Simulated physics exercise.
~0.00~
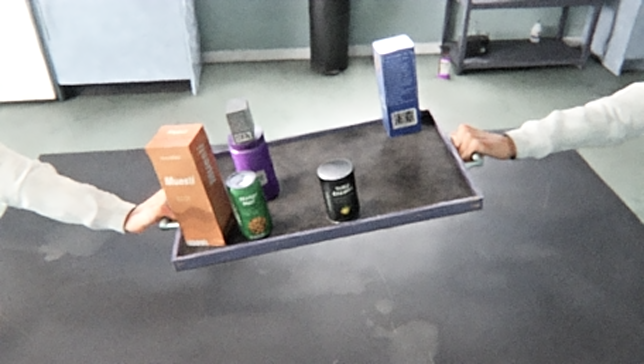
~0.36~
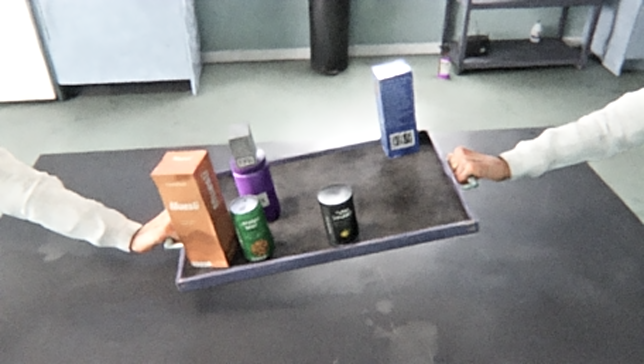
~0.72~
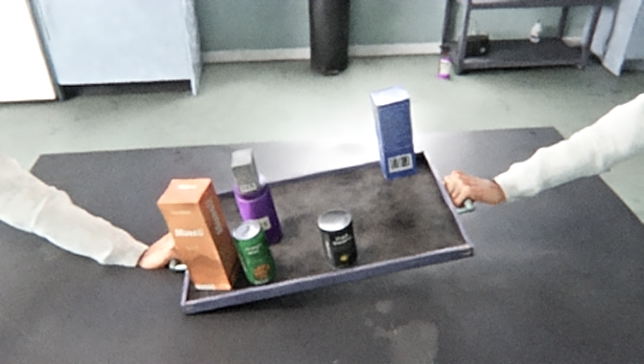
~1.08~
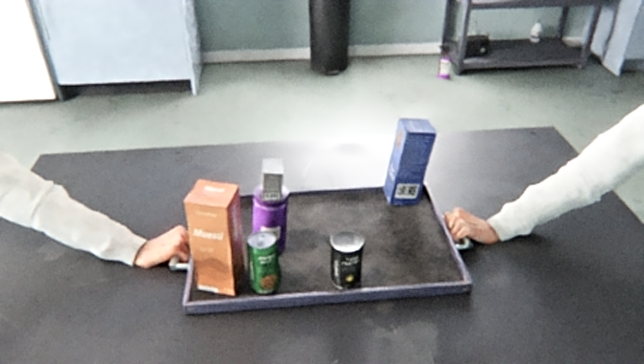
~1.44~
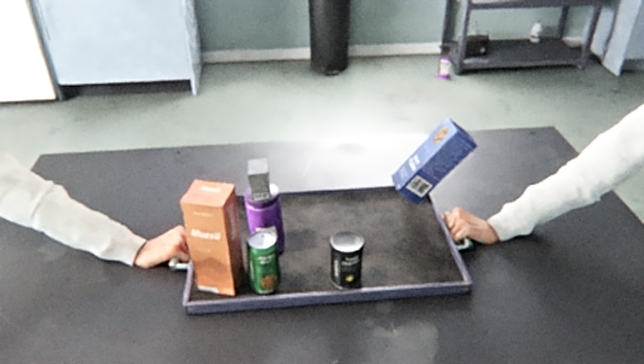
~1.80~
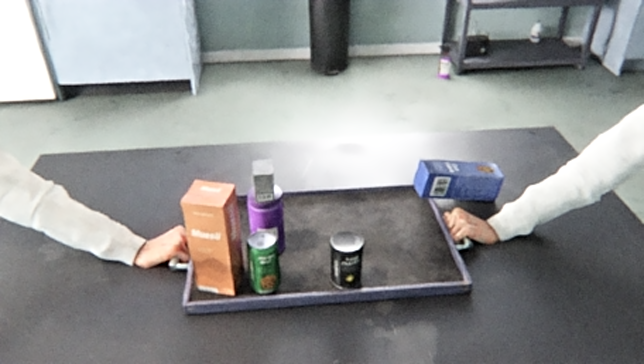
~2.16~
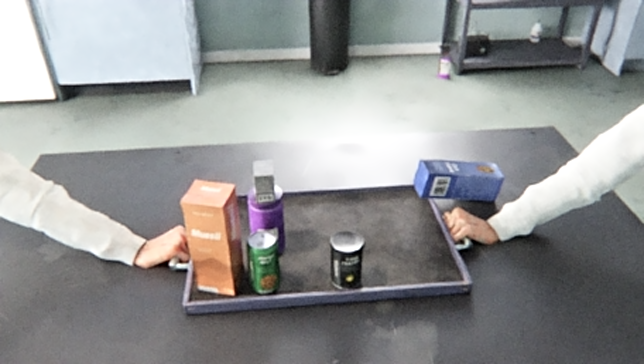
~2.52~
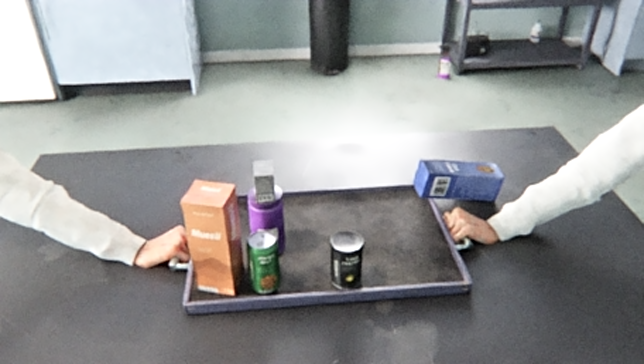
At first, two hands hold a dark rimmed tray above a black table, its left side lower than its right, with an orange carton, a green can, a black tin, a purple jar, a blue carton and a small grey carton riding on it. The hands lower the tray, and it comes down flat on the tabletop. The blue carton at the back right tilts to the right, while the grey carton rocks slightly. The blue carton then topples over the rim and lands on its side off the tray. The other items remain standing on the tray, and everything stays still, the hands still gripping the handles.
